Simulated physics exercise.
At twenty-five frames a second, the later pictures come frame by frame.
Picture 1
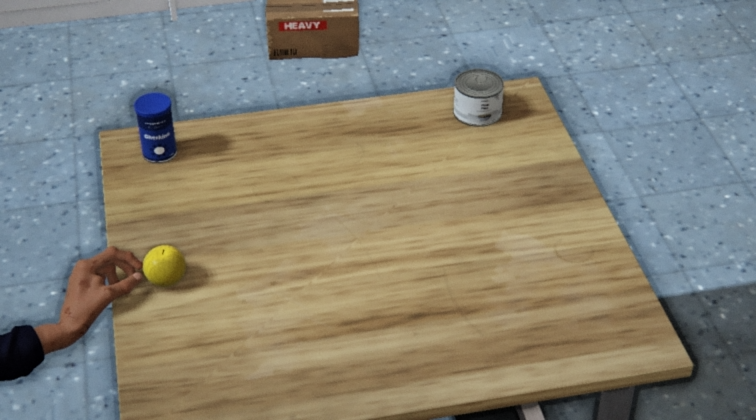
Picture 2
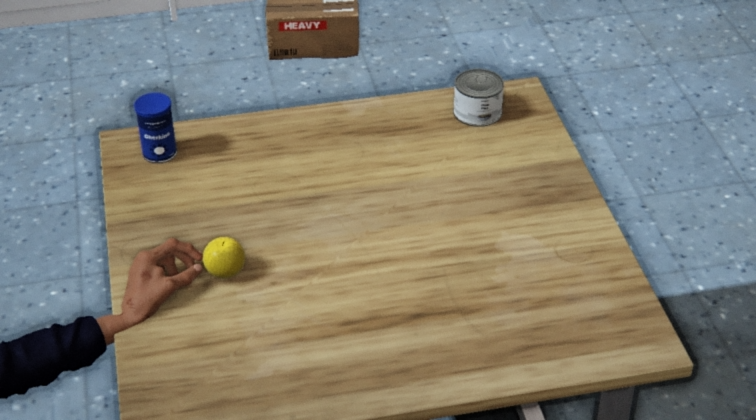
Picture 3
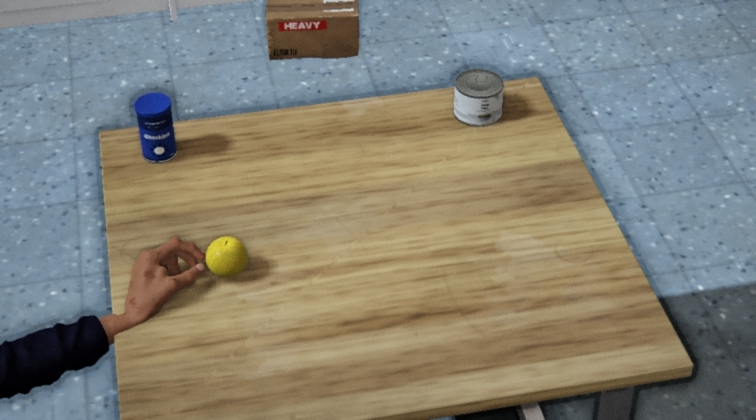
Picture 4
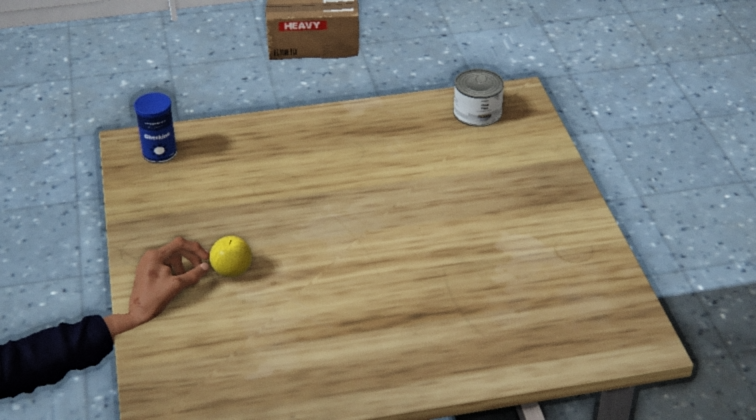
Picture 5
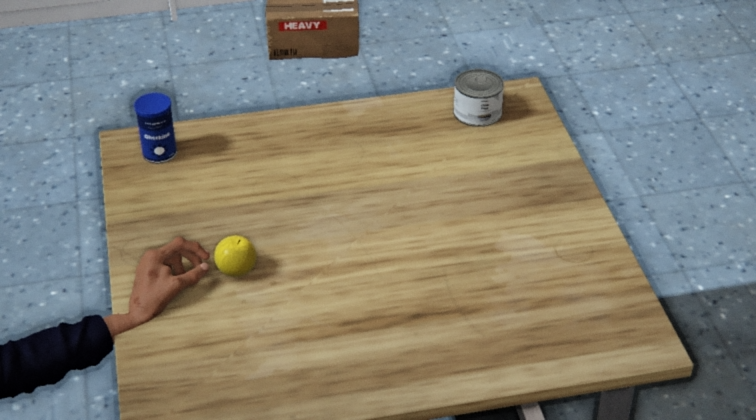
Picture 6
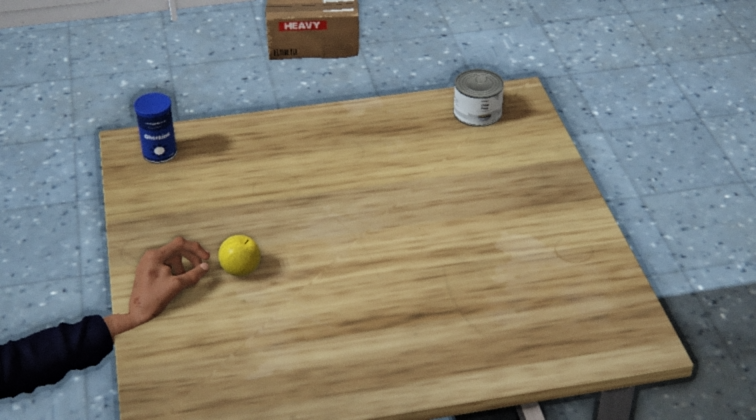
The clip shows a hand moving a yellow apple rightward across a wooden table with a blue canister and a metal can on it; the hand then stays still as the apple rolls slowly away from the fingers.
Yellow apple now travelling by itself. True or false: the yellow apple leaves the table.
False.
Then, 0.10 s later than the last frame, yellow apple moved a little near (249, 254).
Then, 0.30 s later than the last frame, yellow apple moved about its own width near (265, 252).
Then, 0.50 s later than the last frame, yellow apple moved about its own width near (276, 251).
Then, 0.90 s later than the last frame, yellow apple moved about its own width near (282, 250).
When it is over, moved from the start, yellow apple. End places, in pixels of the last picture, yellow apple near (282, 250).
